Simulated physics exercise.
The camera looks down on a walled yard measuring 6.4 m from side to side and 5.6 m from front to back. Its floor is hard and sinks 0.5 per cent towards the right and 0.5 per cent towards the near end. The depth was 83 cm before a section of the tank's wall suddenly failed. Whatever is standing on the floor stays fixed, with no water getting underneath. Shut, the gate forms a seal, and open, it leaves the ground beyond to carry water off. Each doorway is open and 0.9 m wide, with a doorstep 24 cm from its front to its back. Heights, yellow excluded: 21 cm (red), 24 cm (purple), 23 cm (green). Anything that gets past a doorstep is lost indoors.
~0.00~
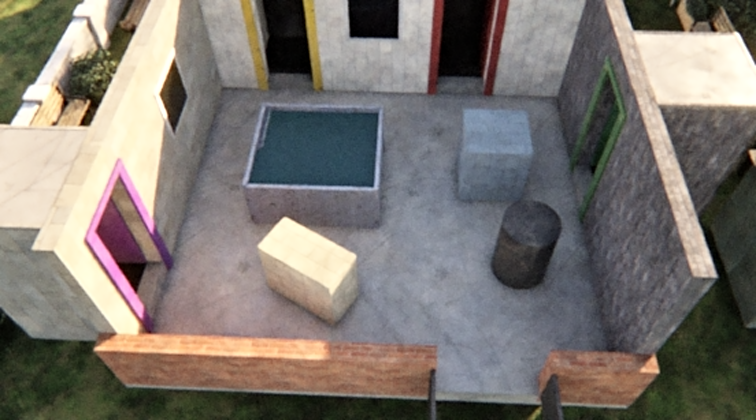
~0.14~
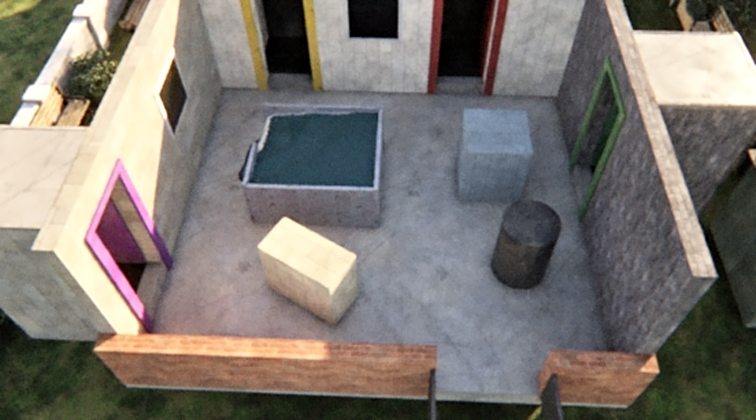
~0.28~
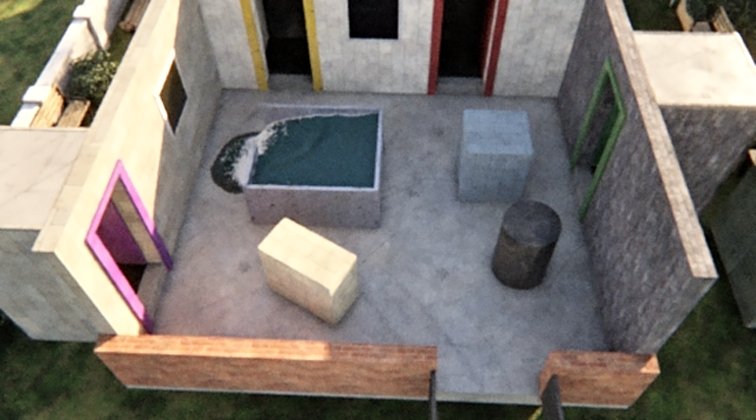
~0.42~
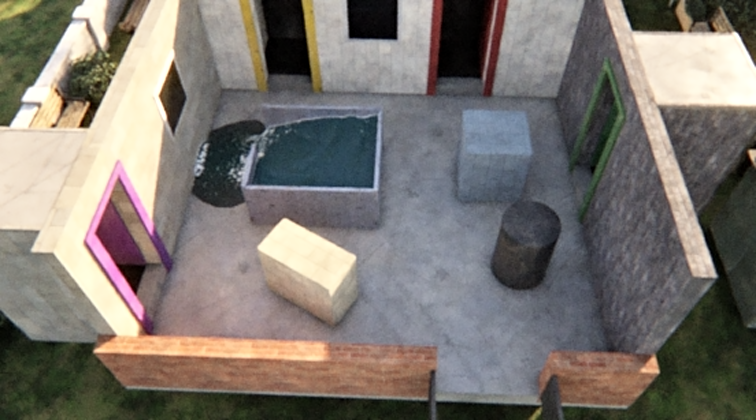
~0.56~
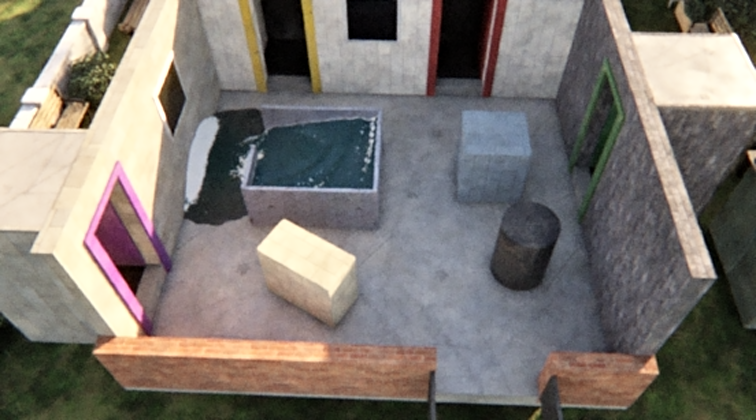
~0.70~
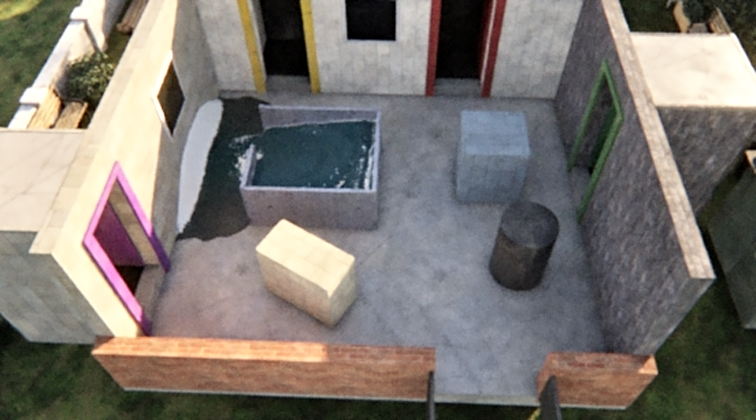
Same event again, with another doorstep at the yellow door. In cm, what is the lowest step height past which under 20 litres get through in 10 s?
Close to 15 cm is just enough.
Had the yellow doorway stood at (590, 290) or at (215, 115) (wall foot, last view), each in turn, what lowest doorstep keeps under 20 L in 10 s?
Roughly 11.0 cm, then roughly 31 cm.
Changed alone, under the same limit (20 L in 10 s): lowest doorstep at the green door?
For green: Close to 6.5 cm.
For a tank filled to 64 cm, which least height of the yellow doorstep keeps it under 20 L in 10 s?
A step of about 10.5 cm does it.
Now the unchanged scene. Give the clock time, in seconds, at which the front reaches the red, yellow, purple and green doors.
Red = 2.4 s, yellow = 1.3 s, purple = 1.0 s, green = 3.8 s.
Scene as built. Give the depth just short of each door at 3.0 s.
Depths in cm: Red 3, yellow 18, purple 5, green 0.
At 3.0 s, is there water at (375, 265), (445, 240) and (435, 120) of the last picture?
1: Unwetted; 2: Unwetted; 3: Awash.
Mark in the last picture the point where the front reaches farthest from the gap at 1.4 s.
At about (143, 351).
After 1.4 s water covers 20 % of the floor, deepest (64 cm) near (221, 90); 8 cm at the yellow door, 0 litres in over its 18 cm doorstep.
After 3.0 s water covers 55 % of the floor, deepest (33 cm) near (216, 109); 18 cm at the yellow door, 6 litres in over its 18 cm doorstep.
After 10.0 s water covers 100 % of the floor, deepest (13 cm) near (549, 276); 6 cm at the yellow door, 9 litres in over its 18 cm doorstep.
At the yellow door as built, the water arrived by 1.3 s and peaked near 19 cm at 2.4 s.
With a doorstep of 12 cm, 39 litres would have come in within the 10 s; with 16.5 cm, 13 litres. So under 20 litres takes about 15 cm.
